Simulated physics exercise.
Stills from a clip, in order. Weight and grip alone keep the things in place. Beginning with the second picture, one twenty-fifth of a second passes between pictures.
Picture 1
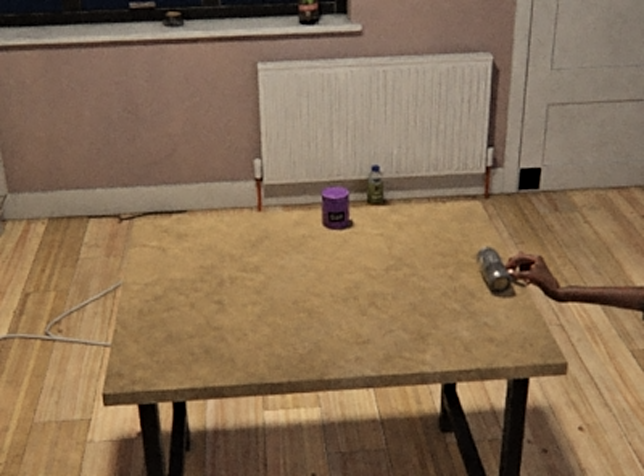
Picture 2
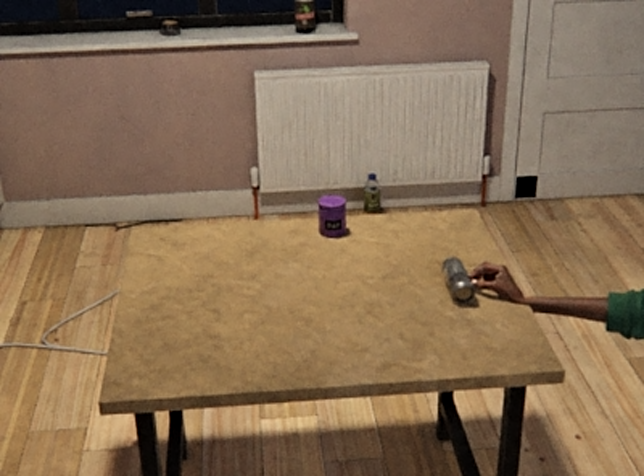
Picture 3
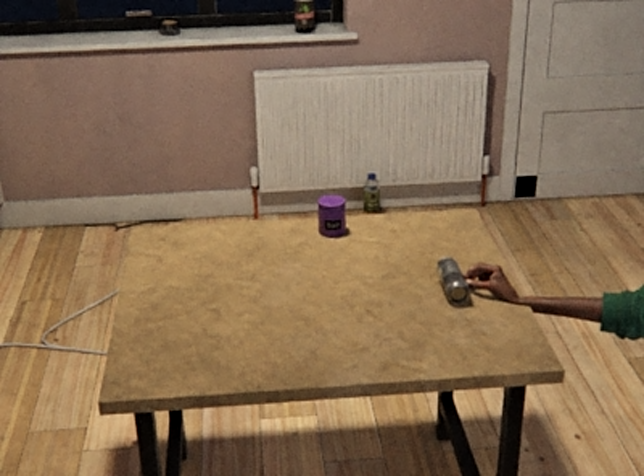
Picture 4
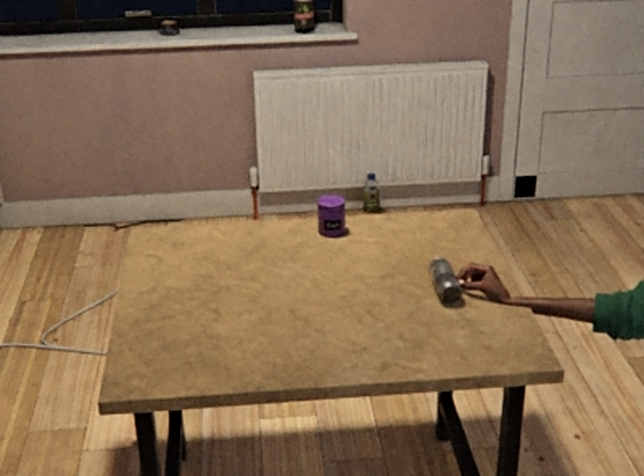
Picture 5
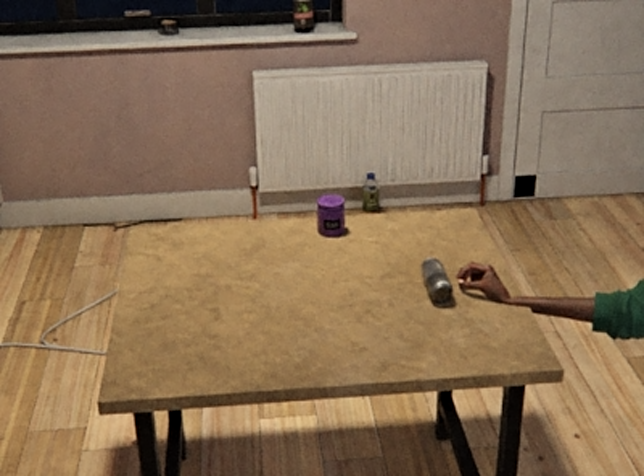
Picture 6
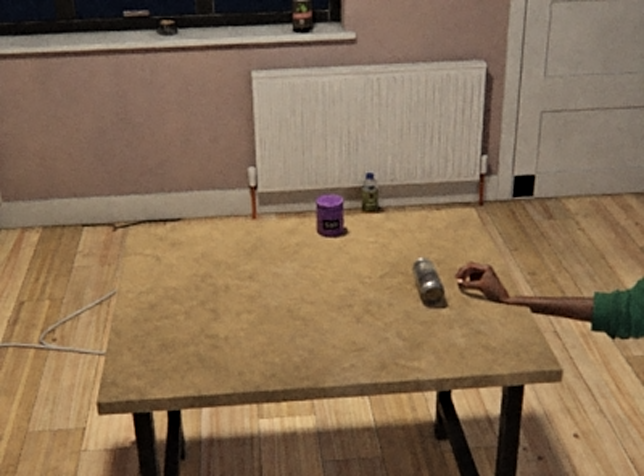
A hand pushes a grey can leftward across a table, and it rolls away from the fingers.
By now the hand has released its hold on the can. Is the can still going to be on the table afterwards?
Yes, it does not part from the table.
Then, 0.10 s after the last picture, grey can rolled about its own width near (410, 282).
Then, 0.30 s after the last picture, grey can rolled well along near (378, 284).
Then, 0.50 s after the last picture, grey can rolled well along near (354, 286).
Then, 0.80 s after the last picture, grey can rolled well along near (330, 287).
At rest, moved from the start, grey can. Seen from the same camera at the end, grey can near (321, 288).
